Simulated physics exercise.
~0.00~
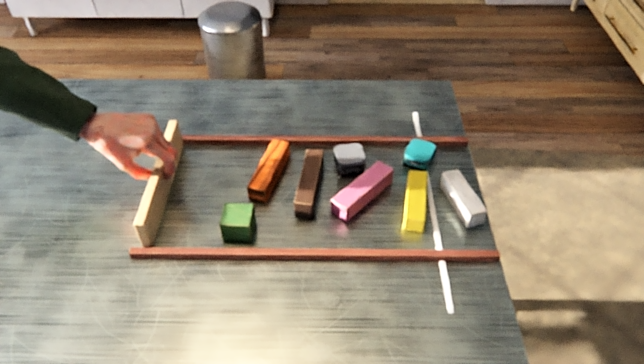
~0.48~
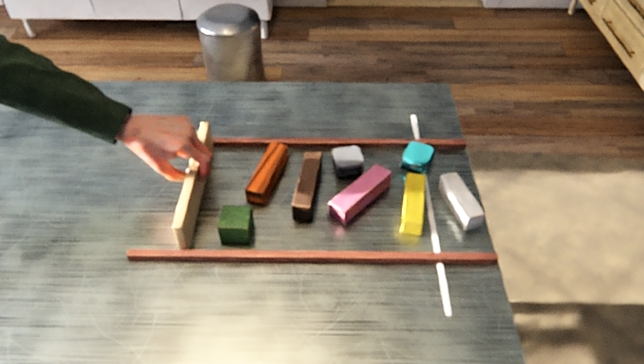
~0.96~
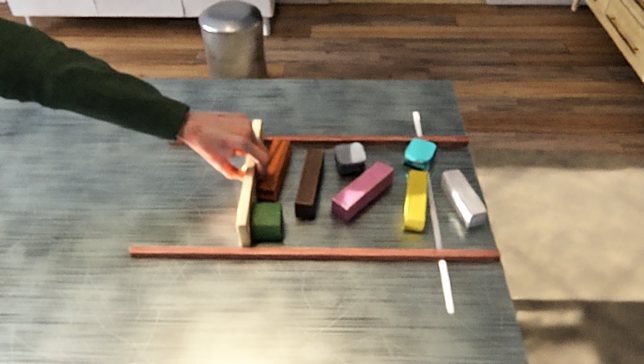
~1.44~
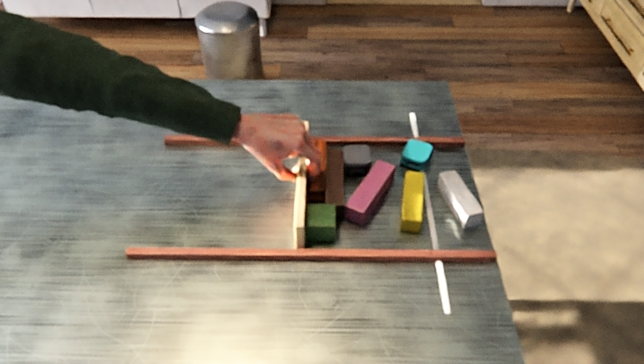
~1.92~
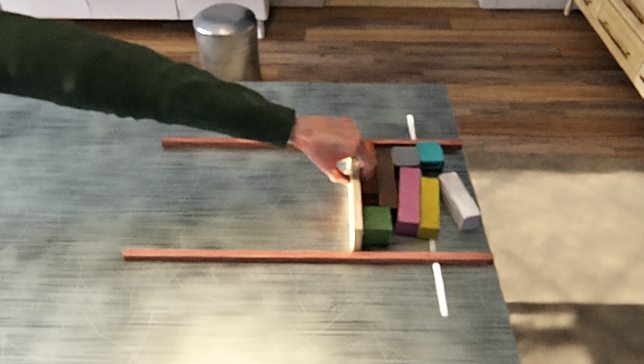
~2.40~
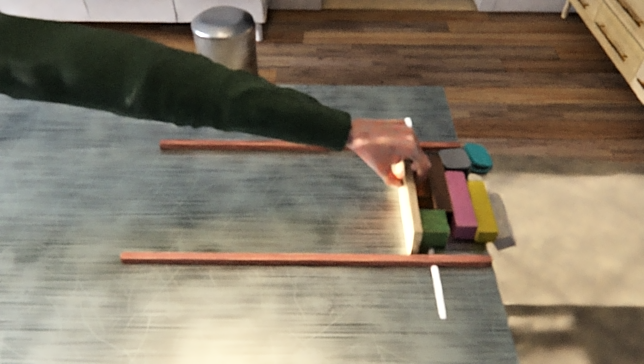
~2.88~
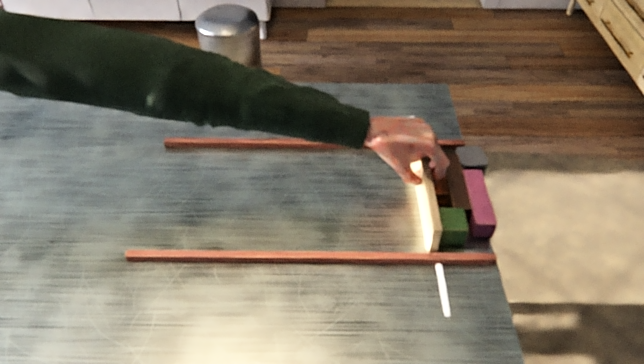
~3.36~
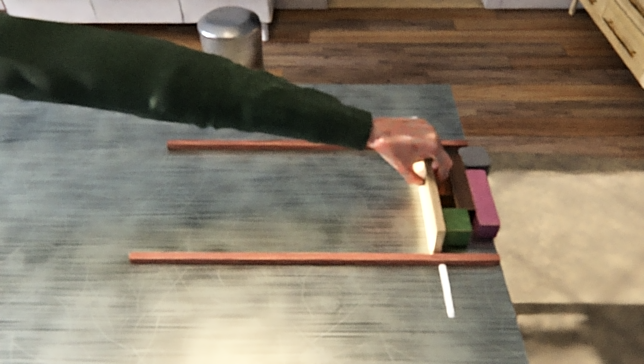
On a dark tabletop seen from above at a slight angle, with a wooden floor and metal bin beyond, two reddish strips form a lane toward the right edge. A hand in a dark green sleeve holds an upright pale board at left. Ahead lie green, orange, brown, grey, pink, yellow and turquoise pieces, with a white bar near the edge. The board sweeps right, gathering the green, orange and brown pieces, then bunching the rest. The white bar, yellow stick and turquoise piece go over the edge. The board stops, leaving the others packed there, pink and grey outermost.
